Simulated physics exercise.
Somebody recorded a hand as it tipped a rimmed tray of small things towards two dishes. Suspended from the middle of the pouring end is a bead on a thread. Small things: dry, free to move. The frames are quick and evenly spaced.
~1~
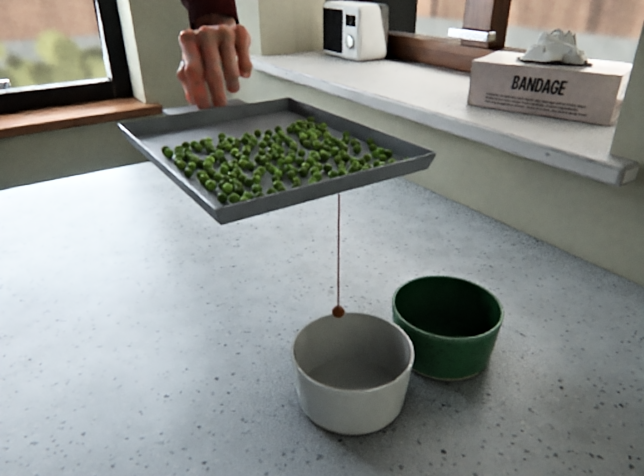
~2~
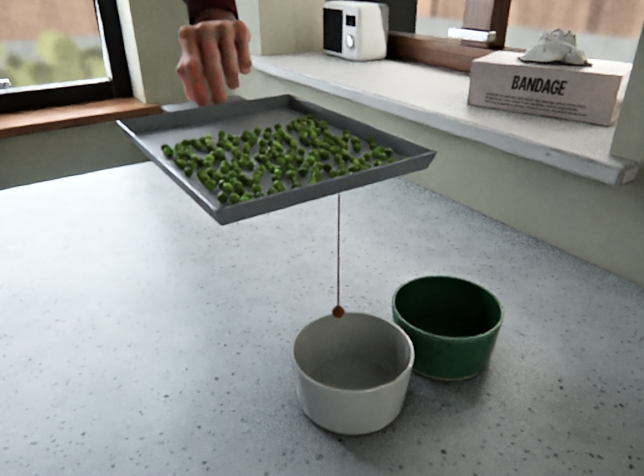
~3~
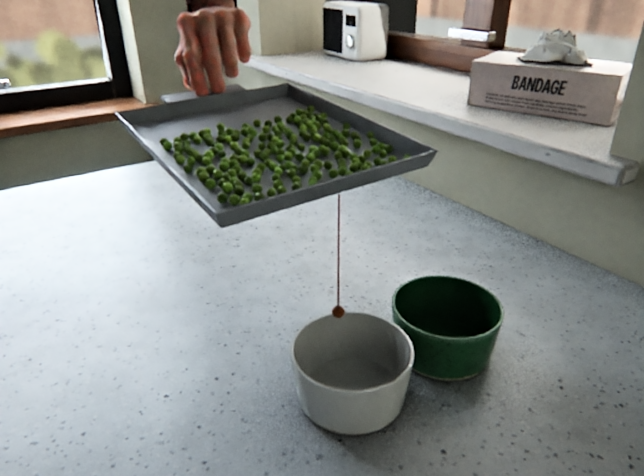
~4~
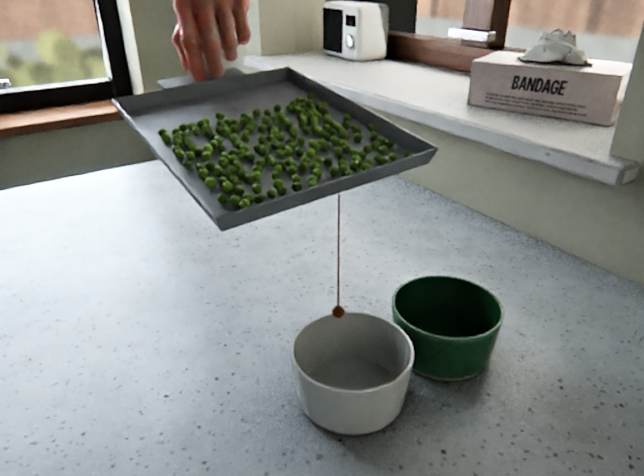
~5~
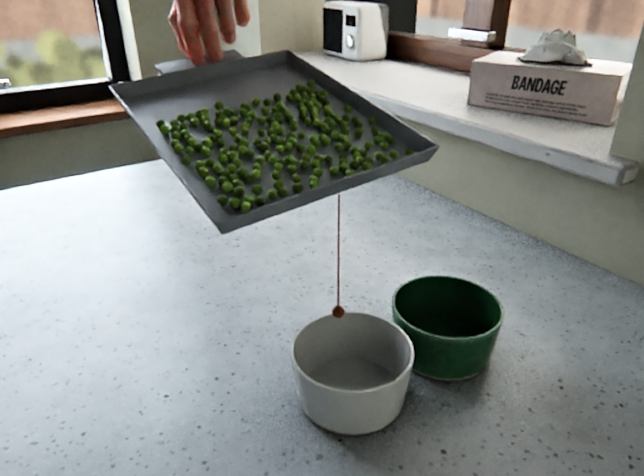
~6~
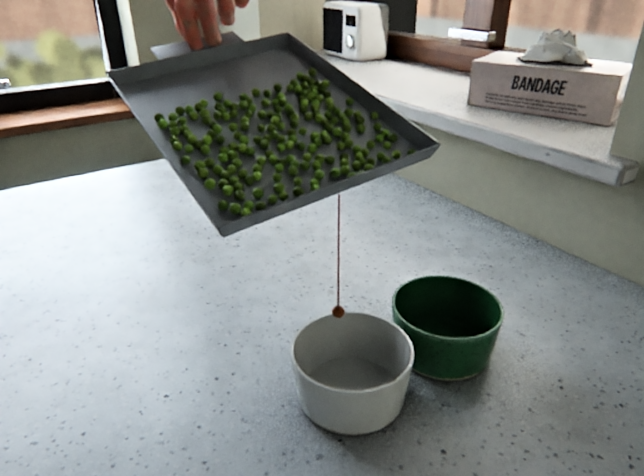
On a speckled grey kitchen counter beside a windowsill, seen from slightly above, a still camera looks across towards the windows. A hand grips the far side of a dark grey tray of green peas, above a white dish and a green dish to its right, with a bead on a thread and a bandage box behind. The hand raises the tray's far side, tilting it towards the viewer, its near left corner dipping while the peas shift slightly.
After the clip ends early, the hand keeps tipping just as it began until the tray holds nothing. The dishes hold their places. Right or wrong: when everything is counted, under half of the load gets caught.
Right.
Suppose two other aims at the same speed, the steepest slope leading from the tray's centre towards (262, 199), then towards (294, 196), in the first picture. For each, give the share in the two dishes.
For the first it's near 10 %, for the second near 50 %.
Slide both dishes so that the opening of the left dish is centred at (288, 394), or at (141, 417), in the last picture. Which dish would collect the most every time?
Try 1: The dish at left; try 2: The dish at right.
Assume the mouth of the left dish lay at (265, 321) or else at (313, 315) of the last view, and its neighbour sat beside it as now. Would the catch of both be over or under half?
Taking them in turn, it's short of half and then short of half.
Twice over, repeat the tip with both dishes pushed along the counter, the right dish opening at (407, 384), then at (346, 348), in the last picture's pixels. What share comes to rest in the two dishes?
In order: 20 percent and 90 percent.
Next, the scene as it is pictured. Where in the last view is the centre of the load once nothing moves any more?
Last view, resting centre - approx. (274, 439).
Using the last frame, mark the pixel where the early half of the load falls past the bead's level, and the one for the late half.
Early-half point (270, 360); late-half point (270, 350).
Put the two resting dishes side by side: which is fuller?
I'd say more ends in the left-side one.
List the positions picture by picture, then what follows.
In the first picture, corners of the pouring end at (219, 205) and (429, 152), level; middle of the load at (274, 156), dried peas; left dish at (389, 404); right dish at (486, 352); bead on its thread at (338, 312).
In the second picture, corners of the pouring end at (219, 206) and (429, 151), level; middle of the load at (274, 155).
In the third picture, corners of the pouring end at (220, 209) and (430, 150), tipped barely, lowest at the left corner; middle of the load at (274, 150).
In the fourth picture, corners of the pouring end at (220, 213) and (430, 147), tipped a little, lowest at the left corner; middle of the load at (274, 144).
In the fifth picture, corners of the pouring end at (221, 217) and (431, 145), tipped a little, lowest at the left corner; middle of the load at (274, 139).
In the sixth picture, corners of the pouring end at (221, 221) and (432, 143), tipped clearly, lowest at the left corner; middle of the load at (274, 135), about two thirds on the move; left dish at (389, 404); right dish at (486, 352).
Soon after the last picture, tray tipped steeply; nearly all on the tray; a stray few in the left dish; a stray few outside both; a small part in the air.
A little later, tray tipped right over; a stray few on the tray; about a quarter in the left dish; about half outside both; about a quarter in the air.
Later still, tray tipped past a quarter turn; about a third in the left dish; about two thirds outside both.
At rest, tray tipped past a quarter turn; about a third in the left dish; none in the right dish; about two thirds outside both.
